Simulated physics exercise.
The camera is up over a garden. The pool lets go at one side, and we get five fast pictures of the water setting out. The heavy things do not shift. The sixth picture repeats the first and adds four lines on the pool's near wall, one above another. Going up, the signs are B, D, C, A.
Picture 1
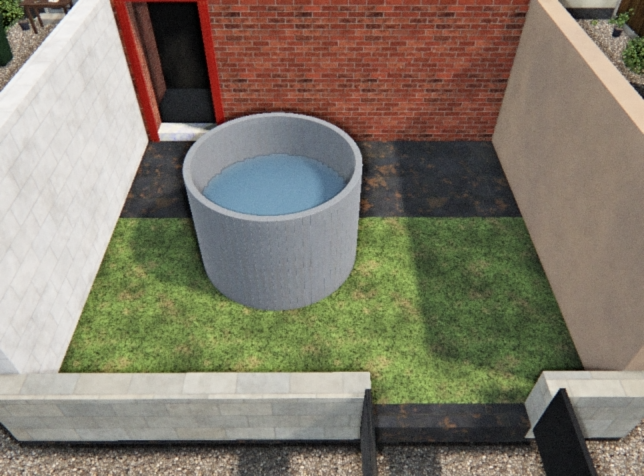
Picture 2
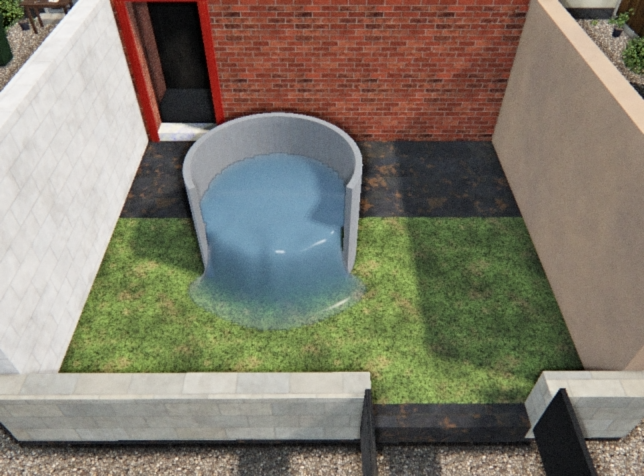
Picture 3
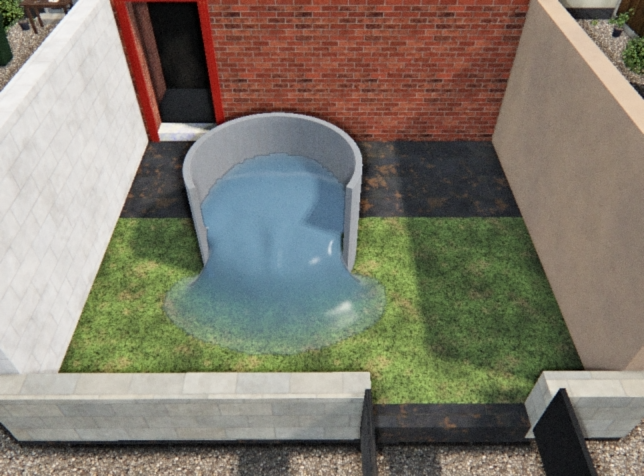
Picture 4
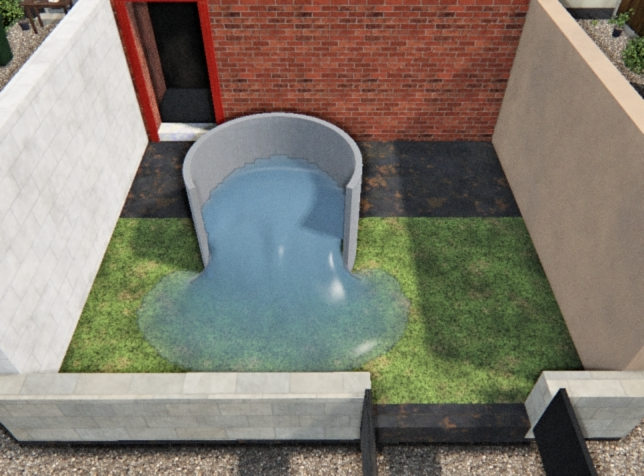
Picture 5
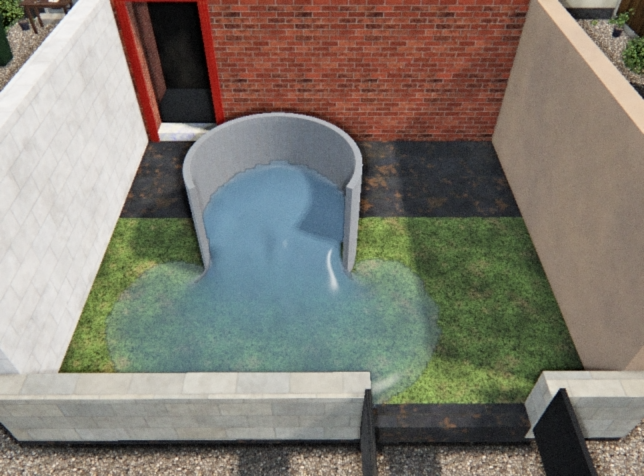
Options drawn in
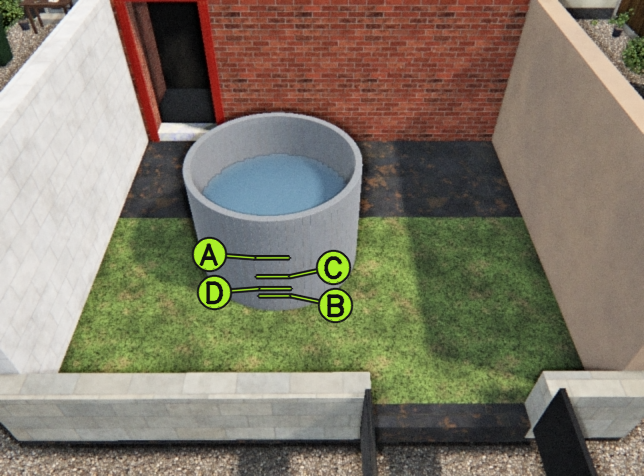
Water pours from the open front of a round grey pool and spreads across the grass.
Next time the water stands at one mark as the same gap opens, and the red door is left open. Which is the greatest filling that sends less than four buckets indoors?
Choose A.
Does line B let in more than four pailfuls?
No, that is safe.
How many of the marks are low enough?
All of the four.
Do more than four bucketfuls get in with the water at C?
No, that is safe.
On the marked copy, A at (271, 257); B at (275, 295); C at (273, 276); D at (274, 288); from the bottom up B, D, C, A.
Choosing A, a bucket or two gets in.
Choosing B, nothing gets over.
Choosing C, nothing gets over.
Choosing D, nothing gets over.
